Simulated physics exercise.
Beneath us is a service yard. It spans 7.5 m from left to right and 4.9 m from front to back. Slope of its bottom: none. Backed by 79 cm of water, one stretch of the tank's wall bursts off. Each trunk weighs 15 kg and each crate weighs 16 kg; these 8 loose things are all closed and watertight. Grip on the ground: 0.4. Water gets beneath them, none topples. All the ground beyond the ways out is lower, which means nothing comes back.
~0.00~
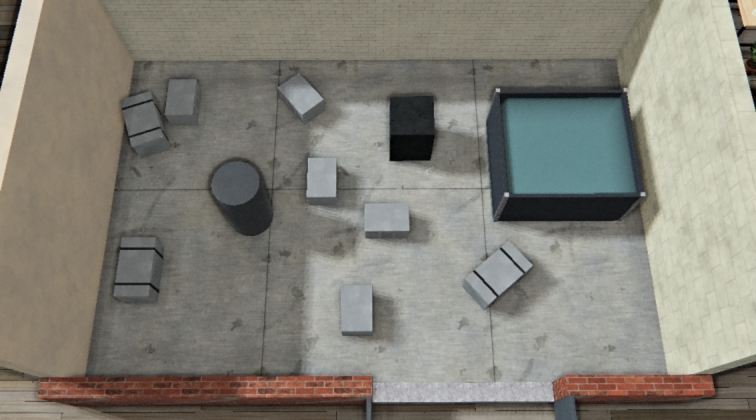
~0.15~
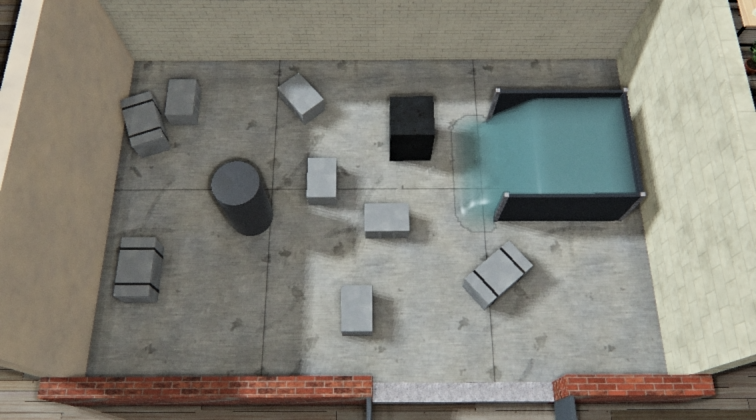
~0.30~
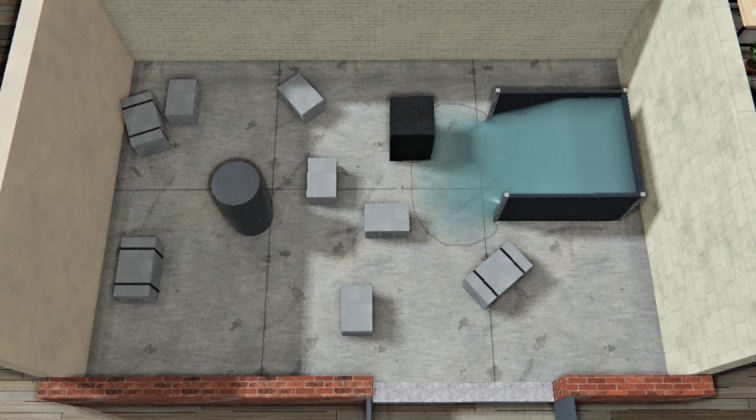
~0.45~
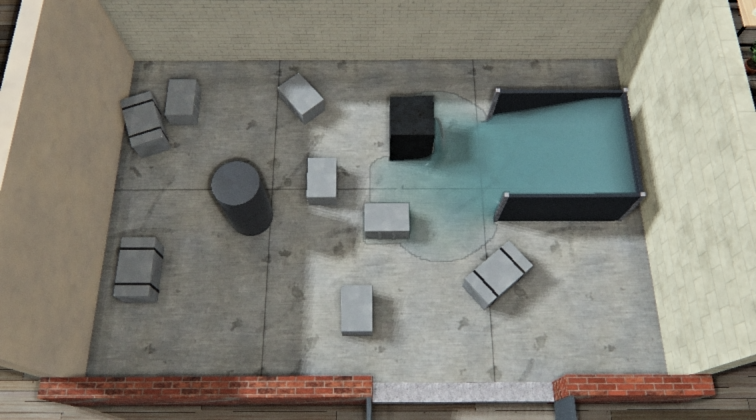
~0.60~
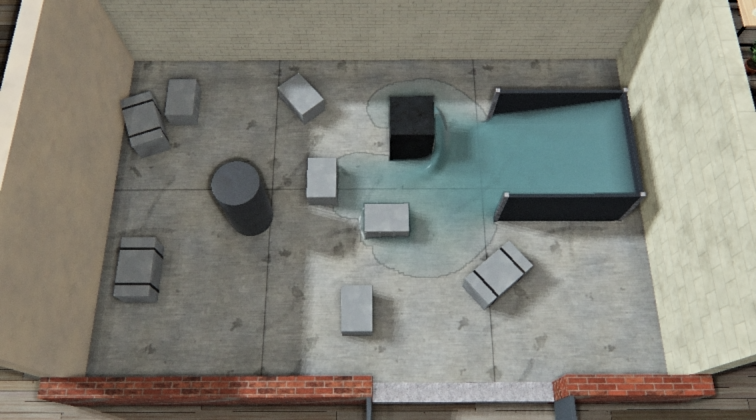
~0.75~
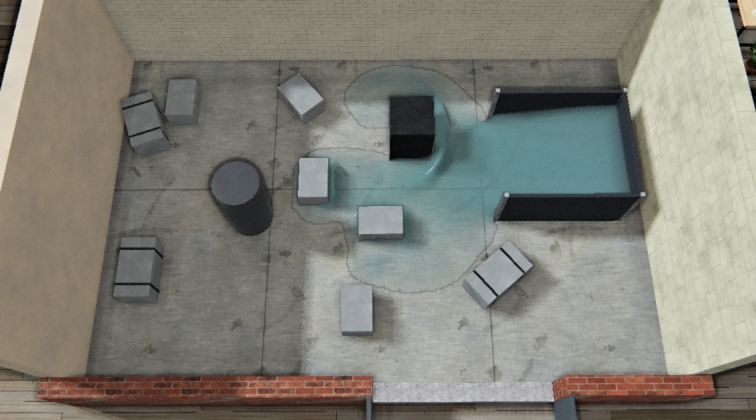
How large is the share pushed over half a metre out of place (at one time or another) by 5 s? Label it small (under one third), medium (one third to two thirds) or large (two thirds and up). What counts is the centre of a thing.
Large.
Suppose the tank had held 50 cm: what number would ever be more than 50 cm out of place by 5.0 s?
Then it comes to 5.
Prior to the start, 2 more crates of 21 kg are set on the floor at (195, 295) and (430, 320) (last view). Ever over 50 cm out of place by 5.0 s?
Listed in order, the answers are beyond half a metre followed by inside half a metre.
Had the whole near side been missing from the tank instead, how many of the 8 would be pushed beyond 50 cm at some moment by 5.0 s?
That gives 2 of them.
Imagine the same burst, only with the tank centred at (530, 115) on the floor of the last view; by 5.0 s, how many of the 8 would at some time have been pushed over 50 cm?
Then the count would be 7.
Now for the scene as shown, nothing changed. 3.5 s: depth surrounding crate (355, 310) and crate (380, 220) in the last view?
I'd estimate 13 cm for the first and 21 cm for the second.
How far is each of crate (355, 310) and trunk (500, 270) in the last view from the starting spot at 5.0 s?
First: 300 cm. Second: 0 cm.
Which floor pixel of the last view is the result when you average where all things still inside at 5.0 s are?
Centre of the remaining things: Roughly (228, 192).
After 1.1 s 2 of 8 are over 50 cm from their spots; 0 afloat.
After 2.2 s 3 of 8 are over 50 cm from their spots; 2 afloat.
After 3.5 s 4 of 8 are over 50 cm from their spots; 7 afloat.
After 5.0 s 6 of 8 are over 50 cm from their spots, and 7 have been at some point; 7 afloat.
